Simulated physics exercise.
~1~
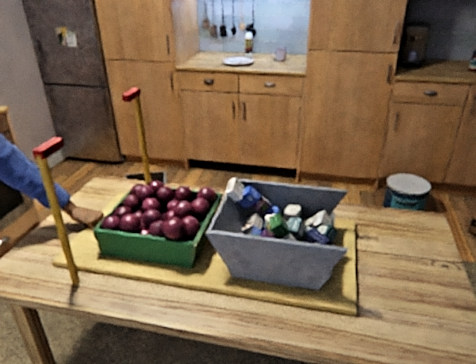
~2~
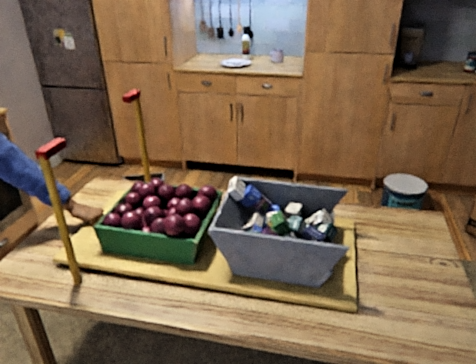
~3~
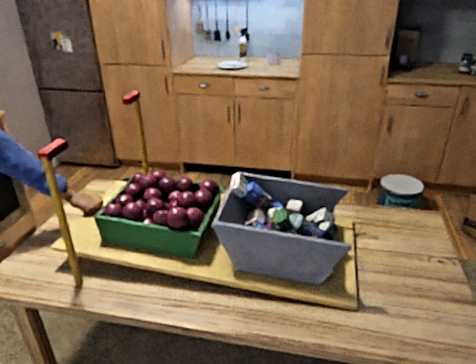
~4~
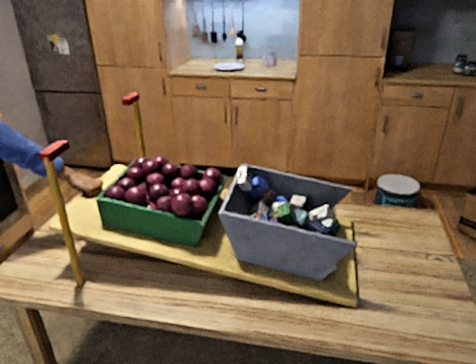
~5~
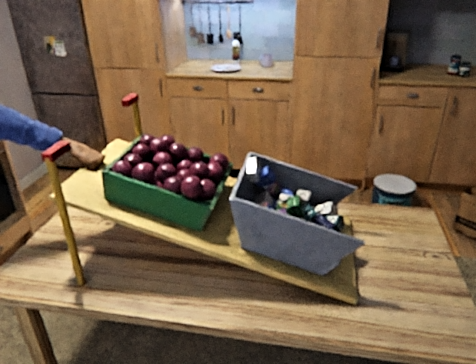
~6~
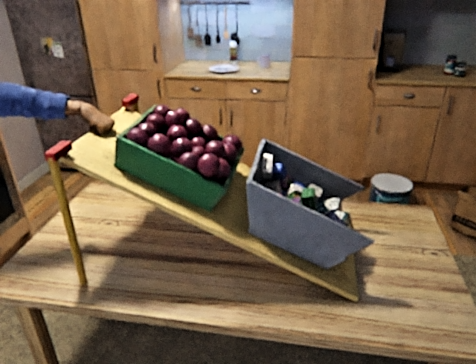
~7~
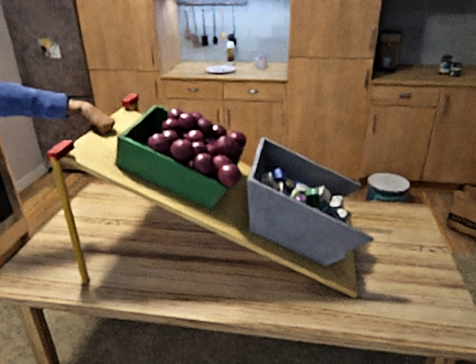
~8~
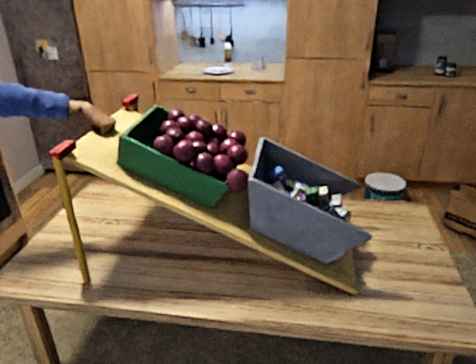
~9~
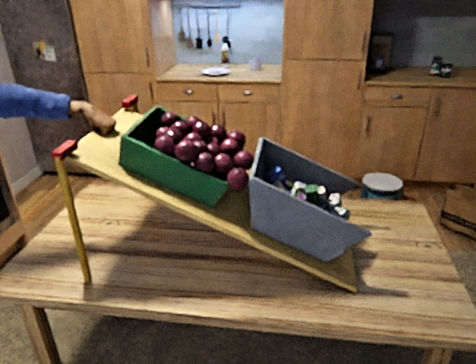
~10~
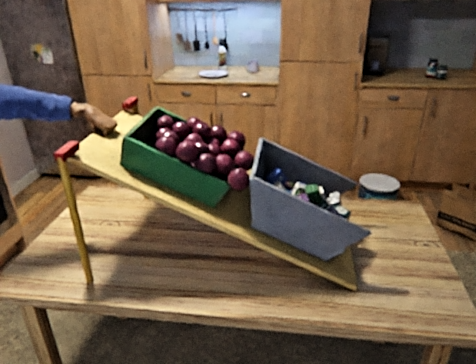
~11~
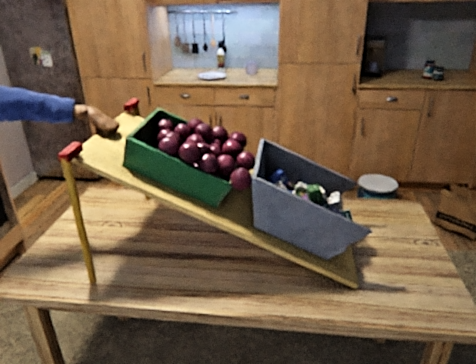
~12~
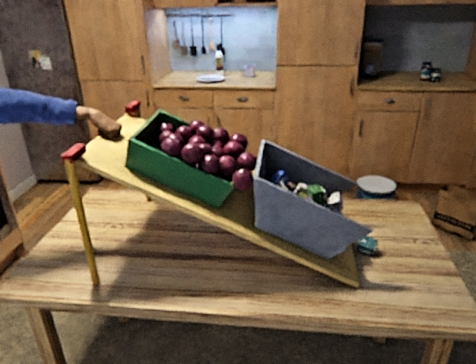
Two trays of red onions and small cartons tilting on a board lifted by a hand, contents sliding right, a few spilling.
